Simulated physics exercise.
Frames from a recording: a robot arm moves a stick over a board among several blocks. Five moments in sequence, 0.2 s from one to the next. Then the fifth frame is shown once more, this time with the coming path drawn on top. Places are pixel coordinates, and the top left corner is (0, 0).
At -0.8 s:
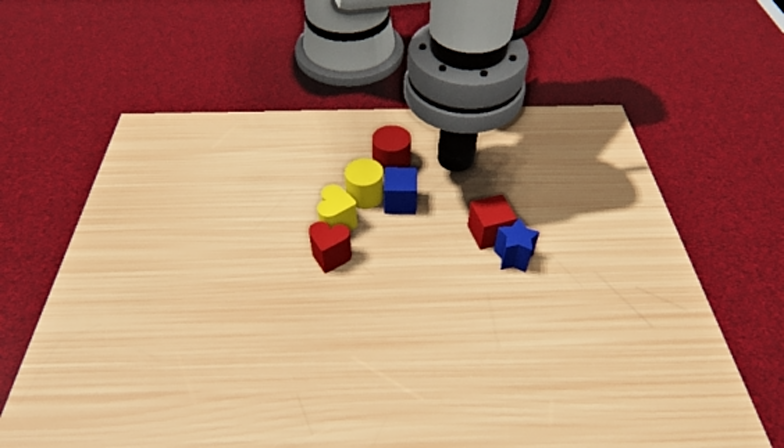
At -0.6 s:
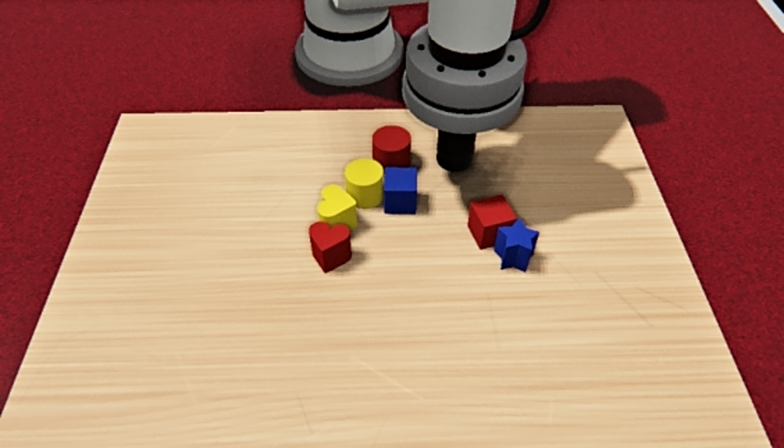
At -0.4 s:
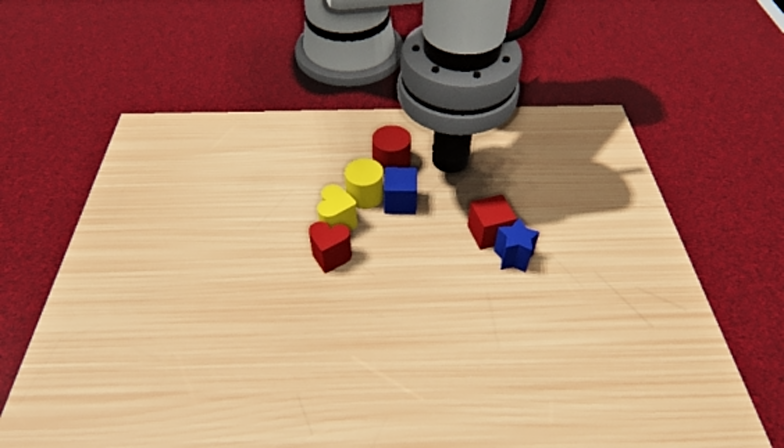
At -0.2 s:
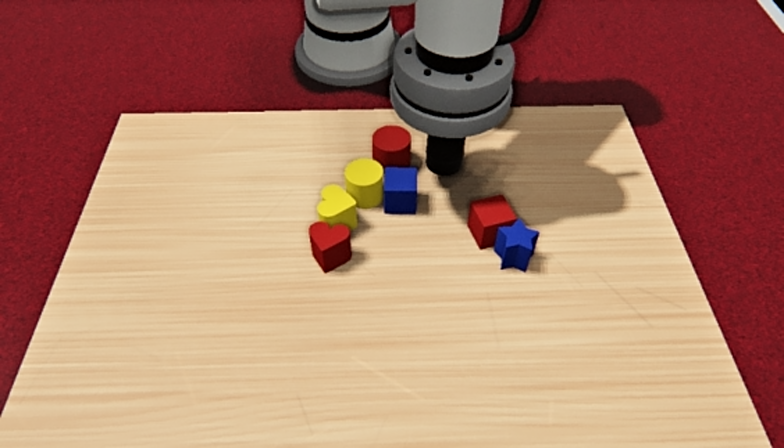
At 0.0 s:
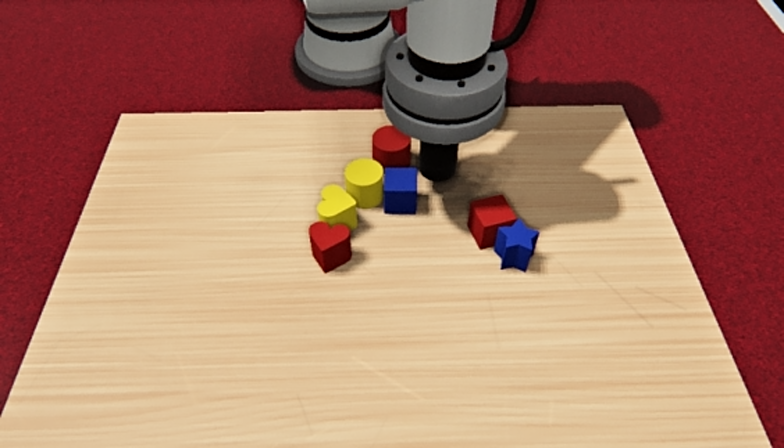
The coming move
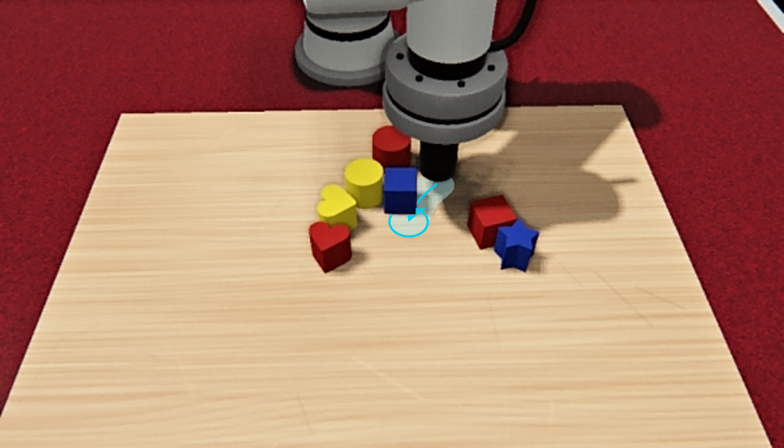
On a wooden board with several red, yellow and blue blocks, a robot arm moved its black stick slightly left and a little nearer the blue square, while all the blocks stayed still.
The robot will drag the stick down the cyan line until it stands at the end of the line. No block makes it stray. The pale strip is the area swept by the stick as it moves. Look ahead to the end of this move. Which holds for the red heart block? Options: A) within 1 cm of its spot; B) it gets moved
The correct letter is A.
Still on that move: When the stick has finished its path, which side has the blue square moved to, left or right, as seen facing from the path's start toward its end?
It gets pushed right.
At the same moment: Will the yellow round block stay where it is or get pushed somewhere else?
By the time the path is finished, it has moved at least a centimetre.
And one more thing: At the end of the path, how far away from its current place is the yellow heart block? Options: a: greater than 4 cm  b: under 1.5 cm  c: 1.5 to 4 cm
Answer: B.
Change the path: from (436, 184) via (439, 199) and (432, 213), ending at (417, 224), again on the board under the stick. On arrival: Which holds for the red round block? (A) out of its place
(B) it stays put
Choice B: It stays put.
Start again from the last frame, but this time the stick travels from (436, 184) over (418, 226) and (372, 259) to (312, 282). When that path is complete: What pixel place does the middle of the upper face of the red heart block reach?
I think it will end close to (280, 236).
Drawn move, from (436, 184) via (424, 195) and (415, 207), ending at (409, 222).
The first path, step by step. Halfway along, stick (419, 187); yellow round block (350, 174); blue square (382, 190), turned 15° clockwise.
At the end, stick (409, 207); red heart block still; yellow heart block (330, 201); yellow round block (349, 174); blue square (368, 198), turned 60° clockwise.
